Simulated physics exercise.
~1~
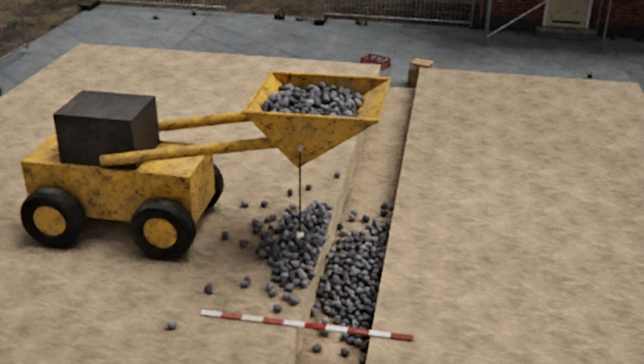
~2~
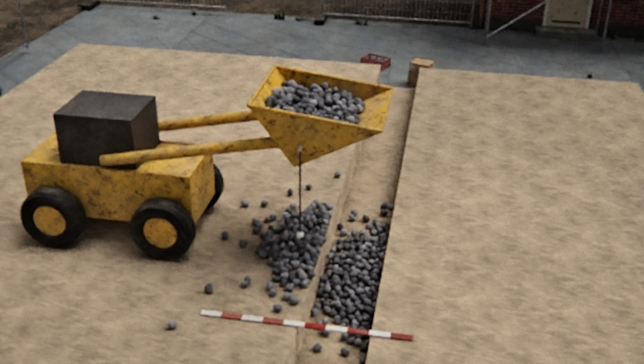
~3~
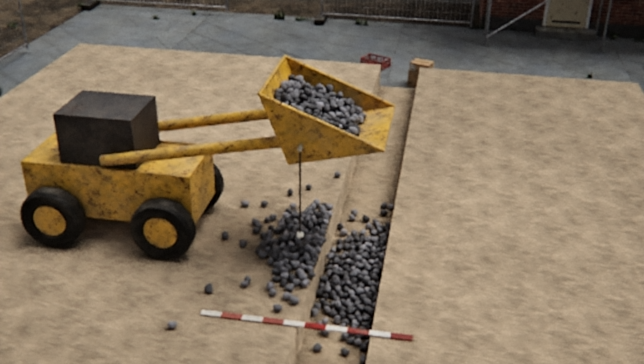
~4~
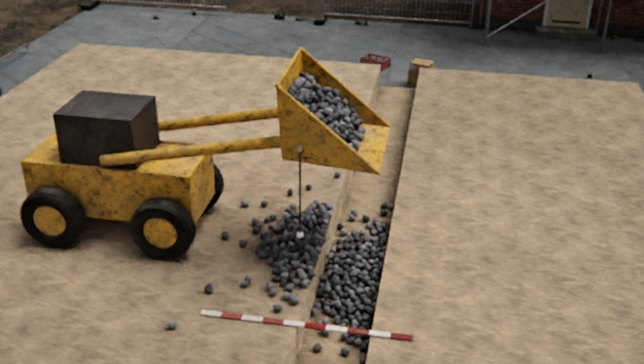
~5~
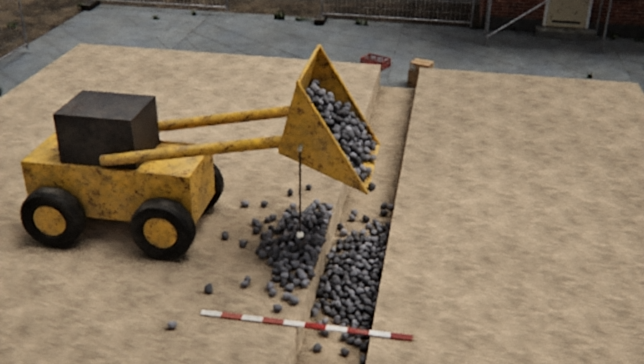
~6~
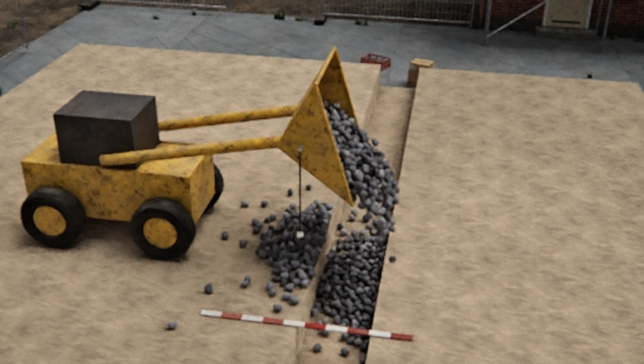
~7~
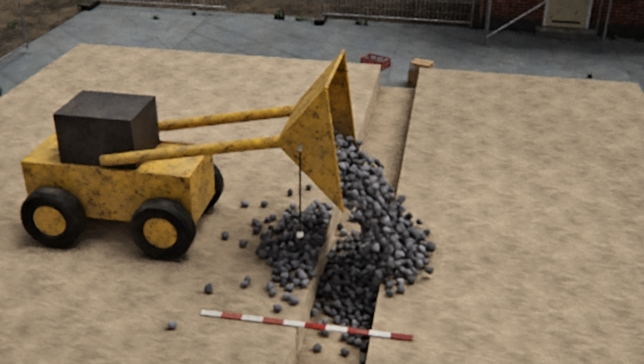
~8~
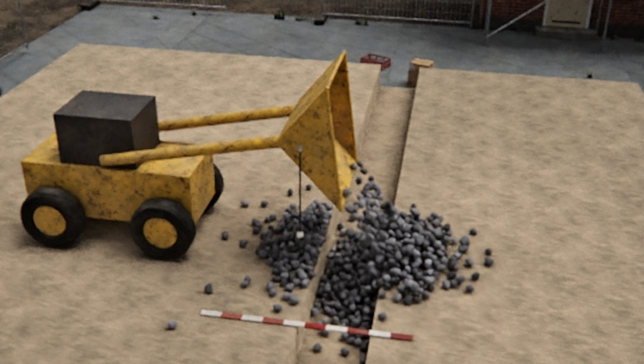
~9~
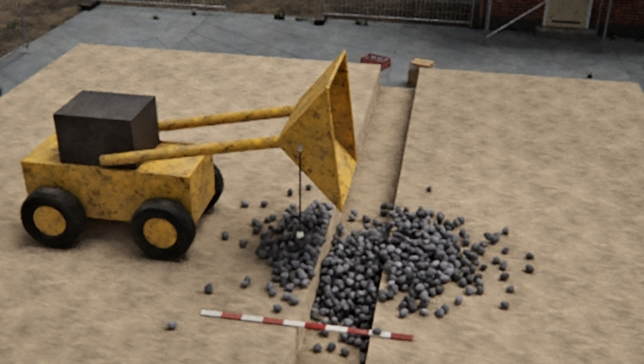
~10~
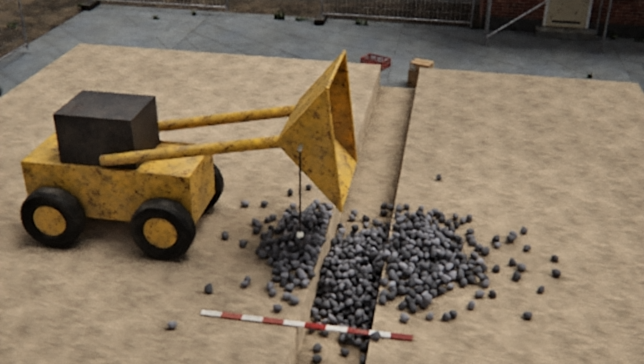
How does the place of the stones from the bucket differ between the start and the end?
At the start the stones sit up in the raised bucket, above the earlier heap. By the end they lie lower down on the ground, partly in the trench and partly spread across the sand to the right of it.
On a sandy yard with a narrow trench cut across it, a yellow loader with a dark box on its back holds a raised bucket full of grey stones. An earlier heap already lies below, partly beside the trench and partly in it, near a red and white staff. The bucket tips forward to the right while the loader stays put, and the stones slide toward its lip. They pour out in a thick stream, landing in the trench and spilling over its far side. At the end the bucket hangs steeply tilted and empty, with stones scattered to the right.
